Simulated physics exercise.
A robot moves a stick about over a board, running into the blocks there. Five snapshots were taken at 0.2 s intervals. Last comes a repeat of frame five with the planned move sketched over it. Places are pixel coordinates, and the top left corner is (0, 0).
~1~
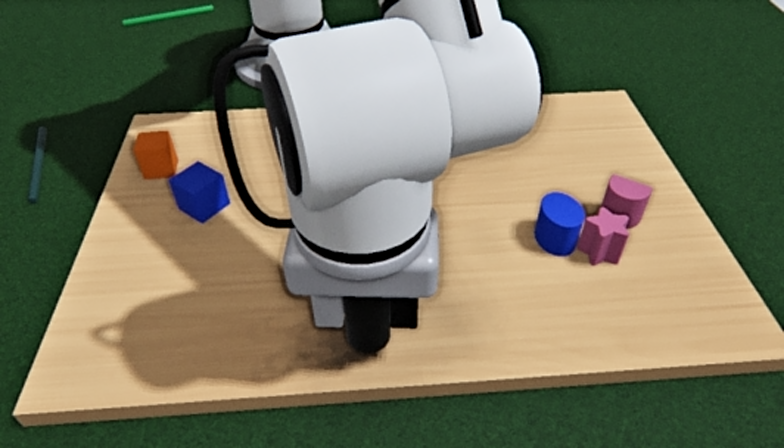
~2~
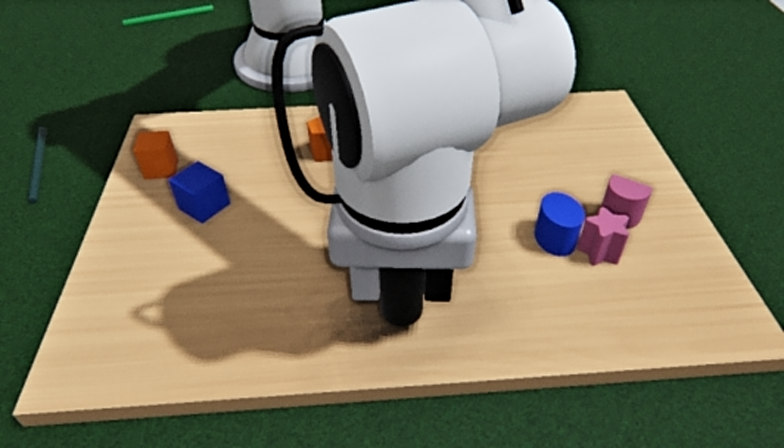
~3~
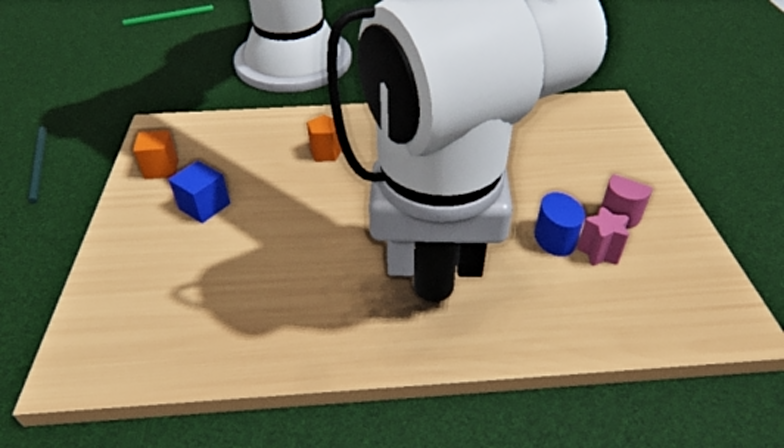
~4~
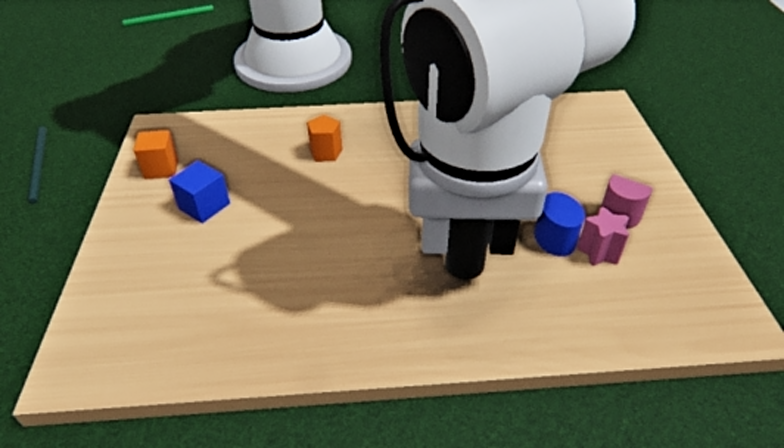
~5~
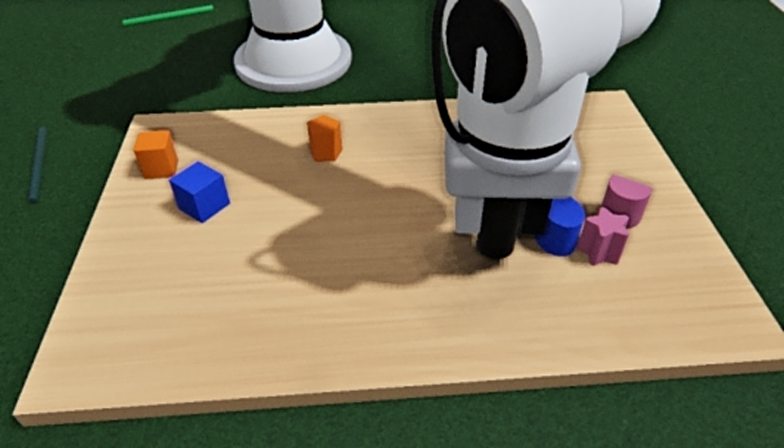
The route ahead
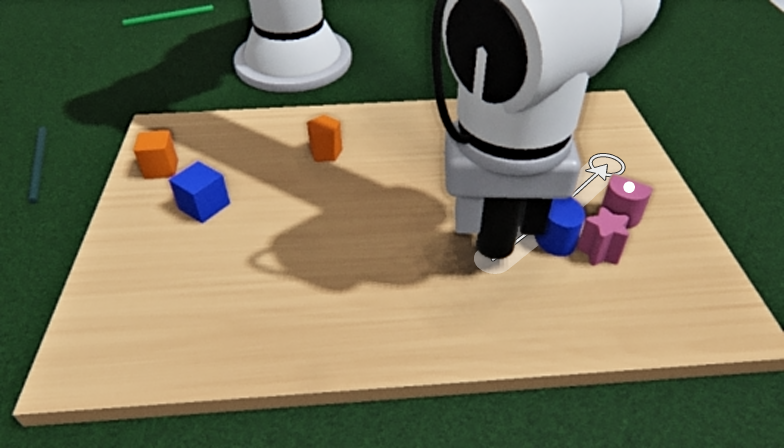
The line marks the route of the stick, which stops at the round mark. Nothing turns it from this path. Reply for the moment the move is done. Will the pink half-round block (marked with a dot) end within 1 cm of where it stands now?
Final answer: Yes.
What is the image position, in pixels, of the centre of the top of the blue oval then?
About (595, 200).
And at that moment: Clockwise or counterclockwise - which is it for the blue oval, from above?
Direction: Clockwise.
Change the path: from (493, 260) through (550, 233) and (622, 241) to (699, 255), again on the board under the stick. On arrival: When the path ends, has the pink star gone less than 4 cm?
My answer is no.
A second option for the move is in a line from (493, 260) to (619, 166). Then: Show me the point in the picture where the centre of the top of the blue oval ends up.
Its top middle: (597, 200).
Path on the board, straight from (493, 260) to (607, 165); the dot is on the pink half-round block.
On the path given first. One third of the way, stick (540, 212); blue oval (584, 204), turned 45° clockwise; pink star (618, 224).
Two thirds of the way, stick (578, 180); blue oval (595, 200), turned 70° clockwise; pink star (620, 224).
At the end, stick (611, 151); blue oval (595, 200), turned 70° clockwise; pink star (620, 224); pink half-round block in place.
